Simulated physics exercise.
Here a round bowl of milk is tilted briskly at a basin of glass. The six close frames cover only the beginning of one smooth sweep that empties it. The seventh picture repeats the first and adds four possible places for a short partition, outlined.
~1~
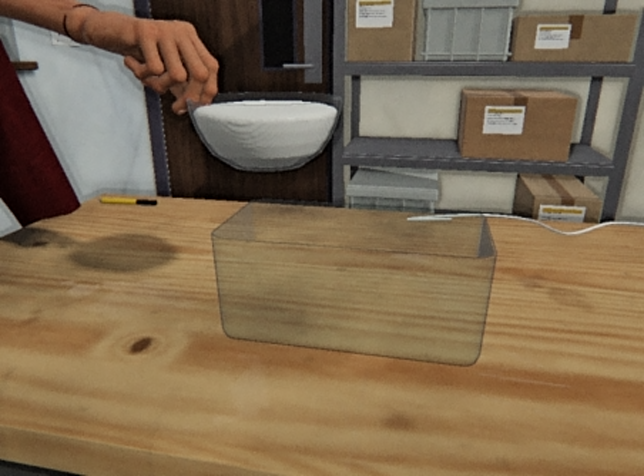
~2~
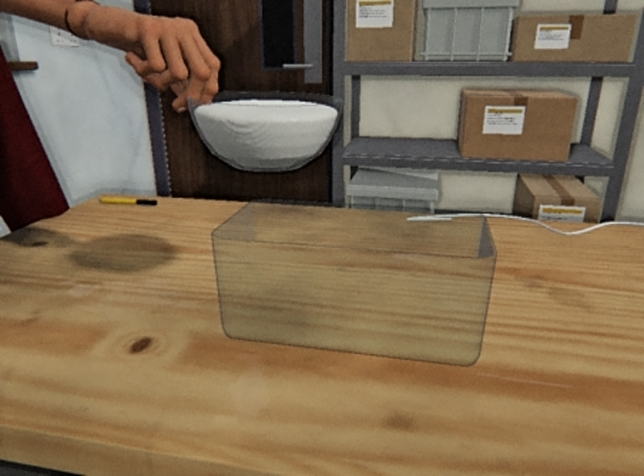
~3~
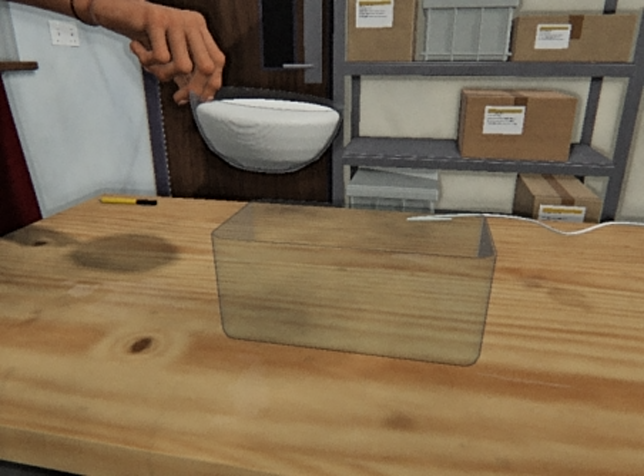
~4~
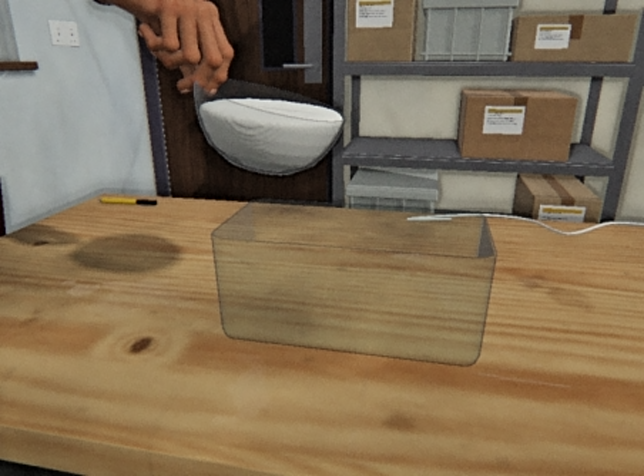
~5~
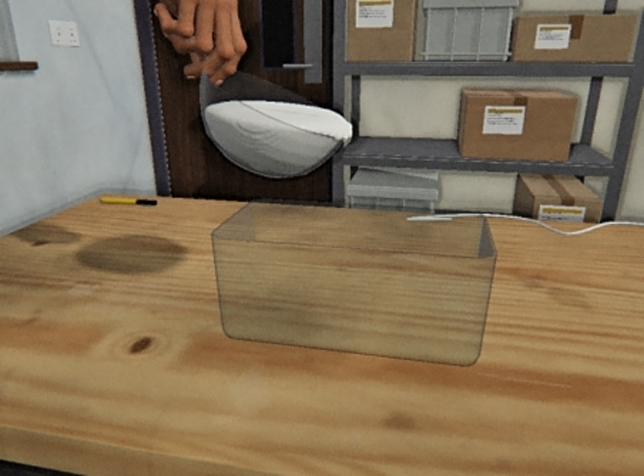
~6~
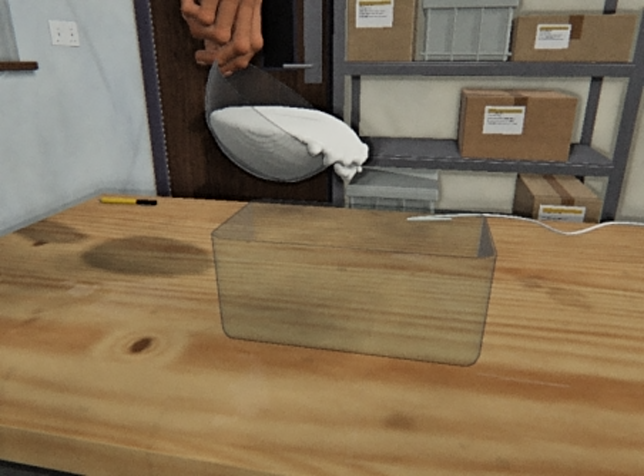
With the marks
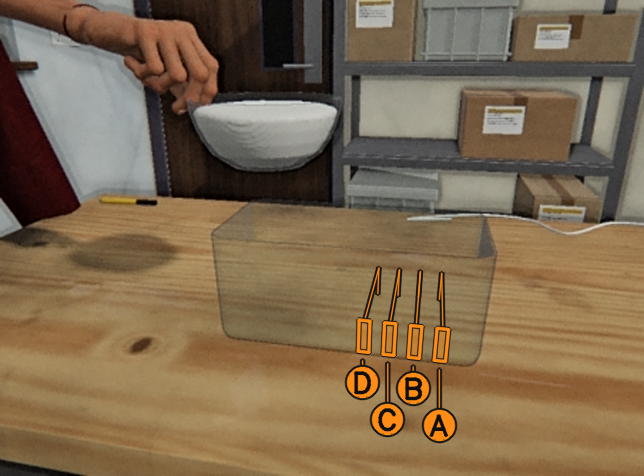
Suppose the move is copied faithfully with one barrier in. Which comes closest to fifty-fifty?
Best: D.
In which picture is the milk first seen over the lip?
In picture 5.
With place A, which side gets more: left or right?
More ends on the left.
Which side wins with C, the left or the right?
More ends on the left.
In orange, A at (439, 369); B at (413, 366); C at (387, 363); D at (362, 360).
Choosing A, about 81 % ends left of the wall and 16 % right of it; 3 % is lost outside.
Choosing B, about 82 % ends left of the wall and 16 % right of it.
Choosing C, about 68 % ends left of the wall and 29 % right of it.
Choosing D, about 52 % ends left of the wall and 47 % right of it.
